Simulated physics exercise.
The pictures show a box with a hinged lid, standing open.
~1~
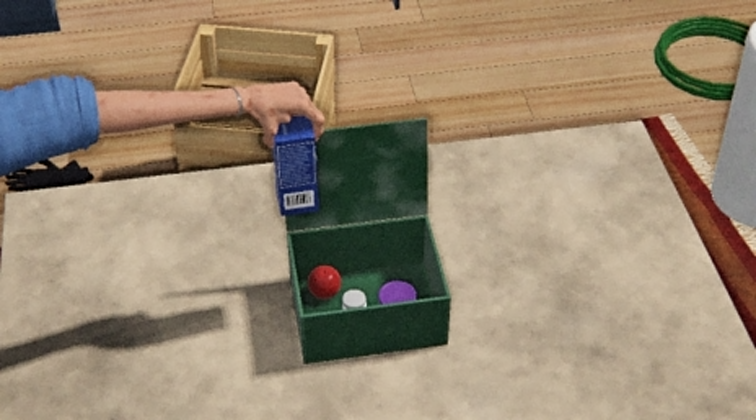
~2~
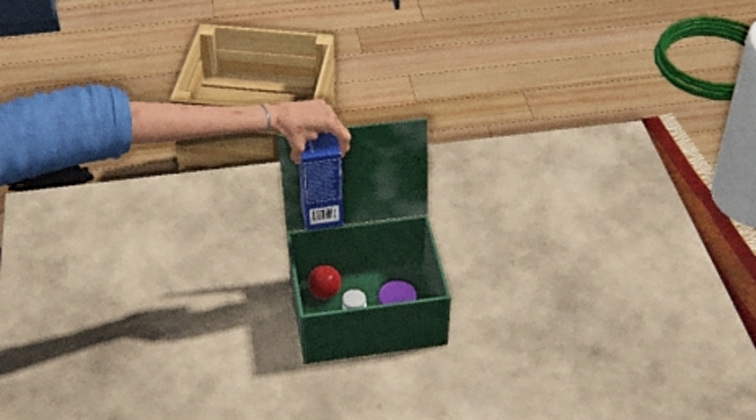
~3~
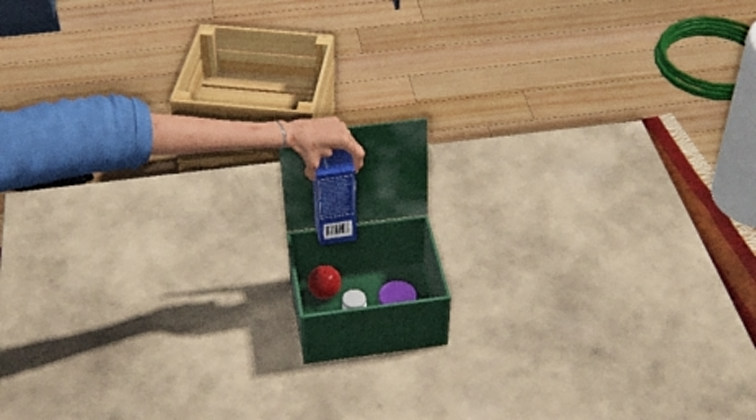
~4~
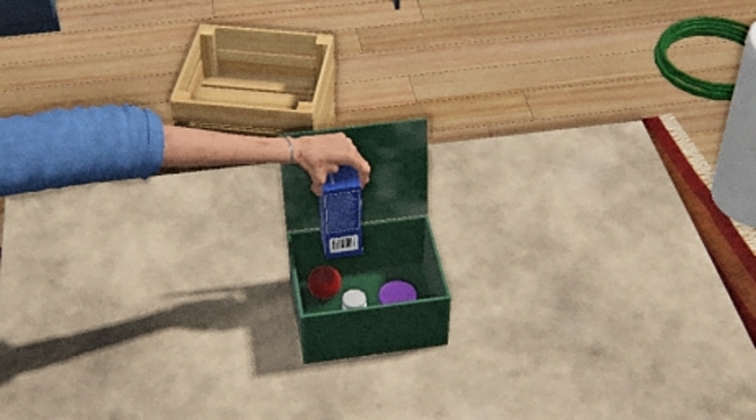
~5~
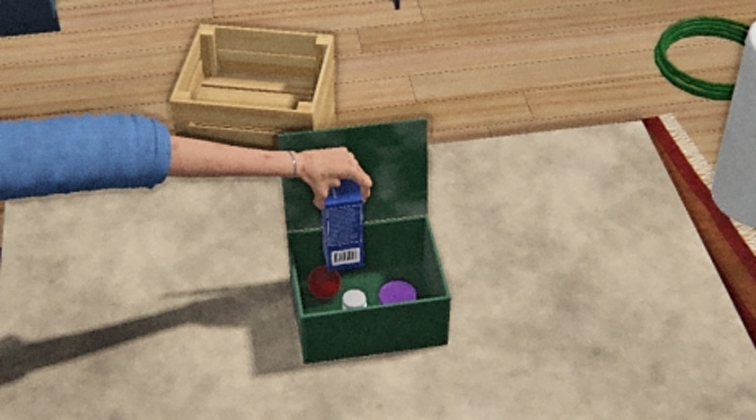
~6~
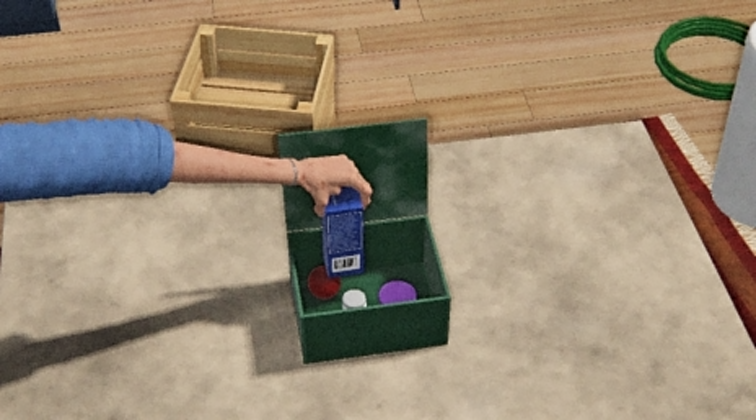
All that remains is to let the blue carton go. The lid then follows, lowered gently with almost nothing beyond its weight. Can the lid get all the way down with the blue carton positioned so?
Yes, the lid gets all the way down.
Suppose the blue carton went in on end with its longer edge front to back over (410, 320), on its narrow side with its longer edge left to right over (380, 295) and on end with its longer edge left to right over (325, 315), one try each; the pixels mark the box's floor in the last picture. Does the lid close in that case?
1: Open. 2: Closed. 3: Open.
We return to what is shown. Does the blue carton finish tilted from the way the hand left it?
In the end, it winds up askew.
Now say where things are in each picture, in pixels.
Coming down; blue carton (295, 166); red apple (325, 282), in the first frame.
Coming down; blue carton (321, 182), in the second frame.
Coming down; blue carton (335, 198), in the third frame.
Coming down; blue carton (340, 212); red apple (325, 282), in the fourth frame.
Coming down; blue carton (343, 225), in the fifth frame.
In place under the hand; blue carton (343, 233), in the sixth frame.
Then, 0.40 s on from there, blue carton on its side near (384, 279); red apple shifted a little.
Then, 1.30 s on from there, lid 82° above the rim; blue carton on its side near (381, 285); red apple shifted a little.
Then, 1.70 s on from there, lid 46° above the rim; blue carton on its side near (381, 285); red apple shifted a little.
Then, 1.90 s on from there, lid 18° above the rim; blue carton on its side near (381, 285); red apple shifted a little.
In the end, lid shut; toppled in the box, blue carton; the other 3 unmoved. At the end, from the last picture's camera, blue carton near (381, 285).
